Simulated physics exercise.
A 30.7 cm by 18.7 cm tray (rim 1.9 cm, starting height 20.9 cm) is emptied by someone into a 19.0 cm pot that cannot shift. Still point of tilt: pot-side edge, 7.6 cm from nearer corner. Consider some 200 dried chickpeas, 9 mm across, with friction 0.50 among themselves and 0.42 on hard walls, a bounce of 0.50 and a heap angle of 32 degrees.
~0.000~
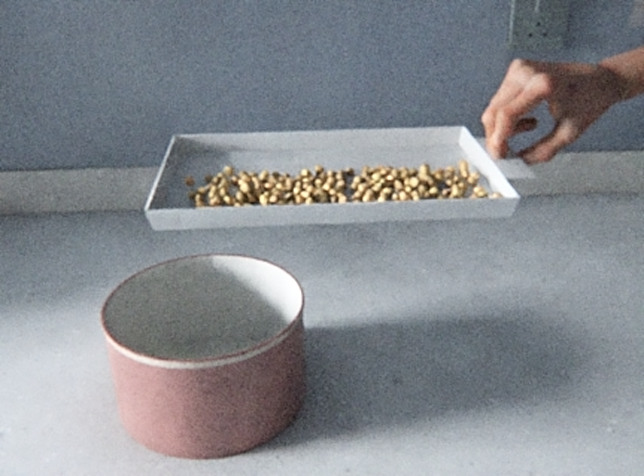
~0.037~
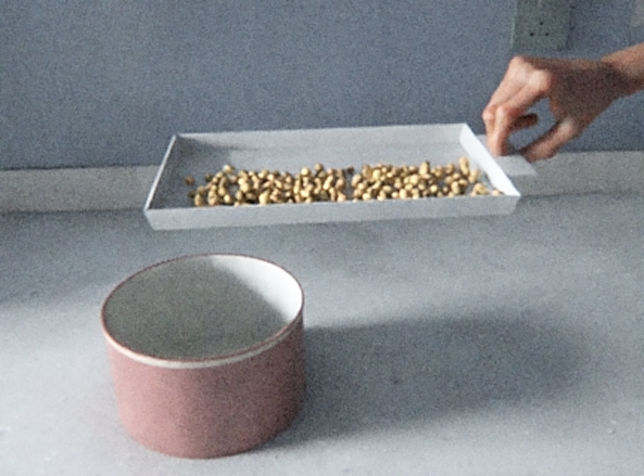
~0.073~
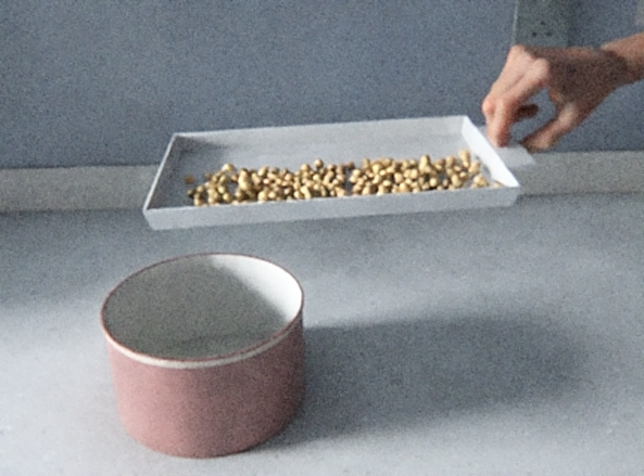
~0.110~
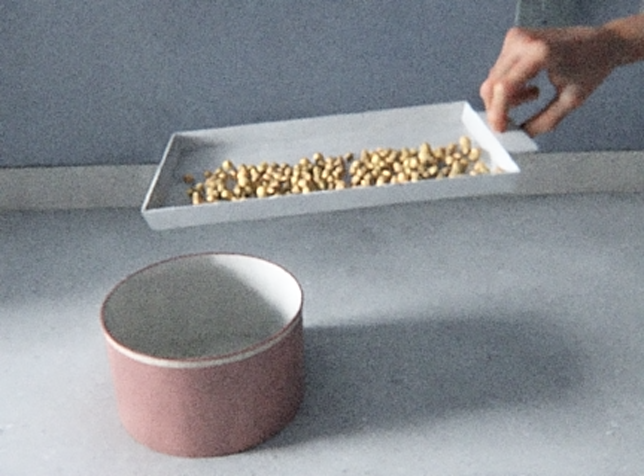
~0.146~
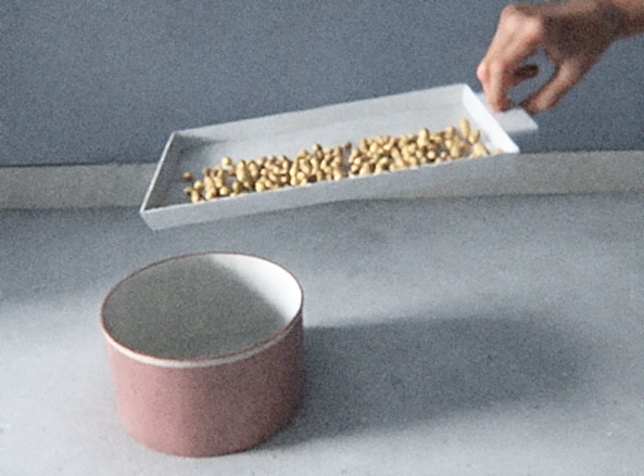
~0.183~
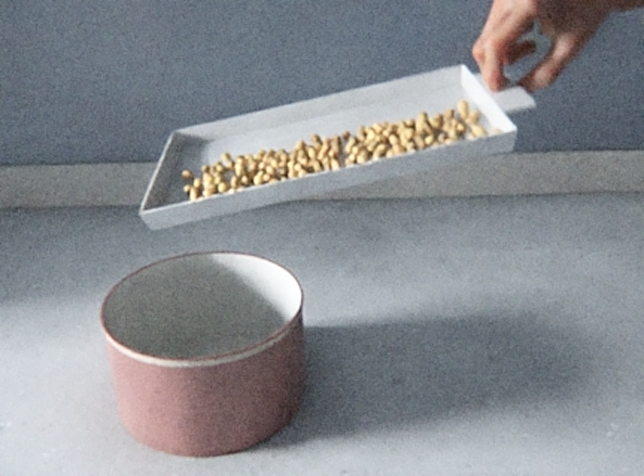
A hand slowly raises the right end of a white tray of chickpeas above a pink pot.
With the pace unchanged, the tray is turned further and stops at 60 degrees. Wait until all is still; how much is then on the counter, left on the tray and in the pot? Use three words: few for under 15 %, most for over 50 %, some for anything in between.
Counter: Some; tray: Most; pot: Few.
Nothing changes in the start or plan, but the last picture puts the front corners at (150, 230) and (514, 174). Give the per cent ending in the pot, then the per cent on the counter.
The pot gets 5 and the counter 0.
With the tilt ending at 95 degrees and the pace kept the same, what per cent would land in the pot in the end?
45 percent.
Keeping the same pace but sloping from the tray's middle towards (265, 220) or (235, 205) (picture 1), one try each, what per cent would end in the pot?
5 and 15 %.
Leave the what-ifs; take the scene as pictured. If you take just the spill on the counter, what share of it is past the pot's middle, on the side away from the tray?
About 100 per cent.
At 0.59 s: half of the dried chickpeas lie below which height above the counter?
Height: Around 26 cm.
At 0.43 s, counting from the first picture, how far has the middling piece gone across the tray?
Some 3 cm.
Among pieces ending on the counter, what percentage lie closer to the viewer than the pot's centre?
Estimate: Close to 50 per cent of the pieces.
Then, at 0.43 s, tilt 36 degrees; the tray holds 100 %, the pot 0 %.
Then, at 0.59 s, tilt 52 degrees; the tray holds 100 %, the pot 0 %.
After 0.88 s, tilt 60 degrees; the tray holds 70 %, the pot 0 %.
By 1.8 s all is still; counter 30 %, tray 65 %, pot 10 %.
